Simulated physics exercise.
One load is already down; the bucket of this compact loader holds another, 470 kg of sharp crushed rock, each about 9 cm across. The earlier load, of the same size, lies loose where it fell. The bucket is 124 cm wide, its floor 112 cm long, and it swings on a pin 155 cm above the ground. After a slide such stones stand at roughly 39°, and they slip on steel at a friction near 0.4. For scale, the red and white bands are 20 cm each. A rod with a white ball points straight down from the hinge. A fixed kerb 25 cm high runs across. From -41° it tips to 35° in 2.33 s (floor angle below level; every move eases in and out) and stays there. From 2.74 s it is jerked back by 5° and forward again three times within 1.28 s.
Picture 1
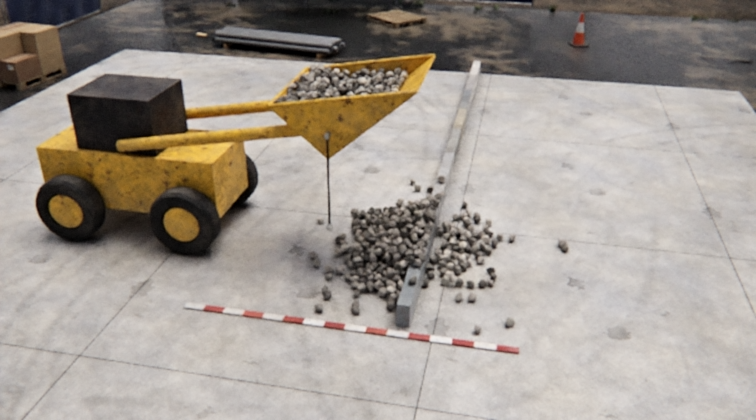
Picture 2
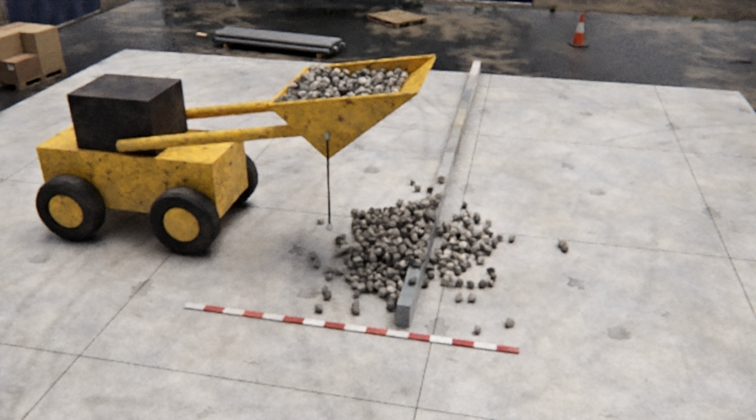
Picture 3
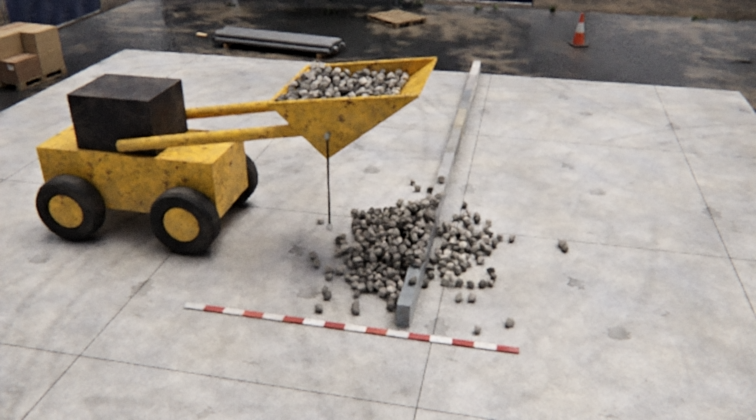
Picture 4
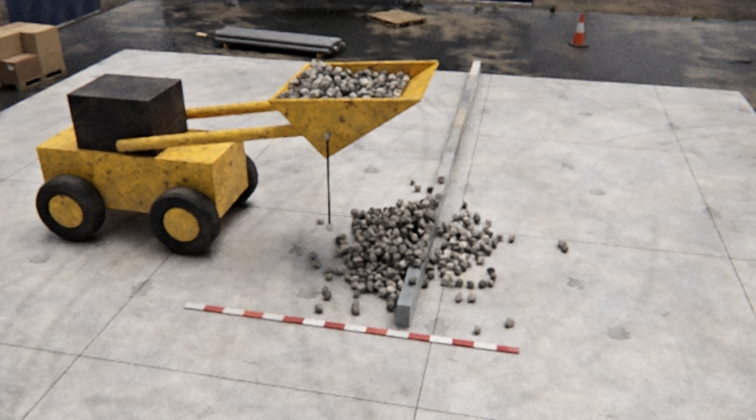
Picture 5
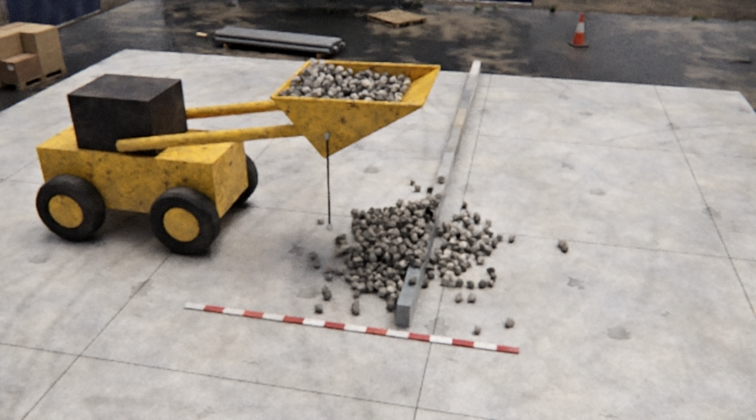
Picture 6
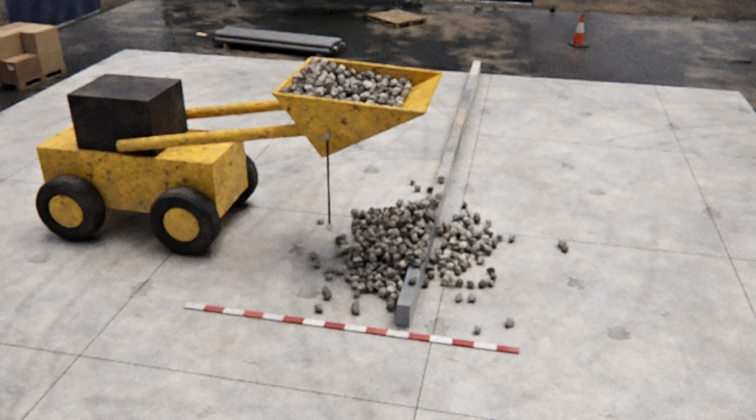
In this clip, a yellow loader stands still with its raised bucket full of grey stones, beside a loose stone pile straddling a kerb, as the bucket tilts slightly forward, its right-hand lip dipping a little.
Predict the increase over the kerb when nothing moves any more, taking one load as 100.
Some 98 per cent is added.
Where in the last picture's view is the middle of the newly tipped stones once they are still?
Near (465, 243).
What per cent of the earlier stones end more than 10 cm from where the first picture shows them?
About 5 per cent.
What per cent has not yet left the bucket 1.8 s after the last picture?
About 55 per cent.
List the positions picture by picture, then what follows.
In the first frame, the bucket is at -41°, its lip at (417, 92); the top of the load is at (359, 76). The earlier load is highest near (422, 213), 37 cm above ground level, 84 % on this side of the kerb, 16 % over the kerb.
The second frame shows lip at (417, 93), floor tilted -40°, highest stones at (359, 76).
The third frame shows lip at (418, 96), floor tilted -39°, highest stones at (338, 74).
In the fourth frame, the bucket is at -36°, its lip at (420, 100); the top of the load is at (316, 72).
In the fifth frame, the bucket is at -33°, its lip at (423, 106); the top of the load is at (316, 70).
The sixth frame shows lip at (425, 113), floor tilted -28°, highest stones at (313, 68).
Then, 1.1 s after the last picture the floor is at 23°; in per cent of one load, 100 in the bucket, 84 on this side of the kerb, 16 over the kerb; the foremost stones are at (517, 259).
Then, 1.8 s after the last picture the floor is at 35°; in per cent of one load, 55 in the bucket, 108 on this side of the kerb, 37 over the kerb; the foremost stones are at (517, 259).
Then, 3.9 s after the last picture the floor is at 35°; in per cent of one load, 0 in the bucket, 86 on this side of the kerb, 114 over the kerb; the foremost stones are at (569, 265).
Then, 6.7 s after the last picture the floor is at 35°; in per cent of one load, 0 in the bucket, 86 on this side of the kerb, 114 over the kerb; the foremost stones are at (569, 265). Net gain over the kerb, 98.
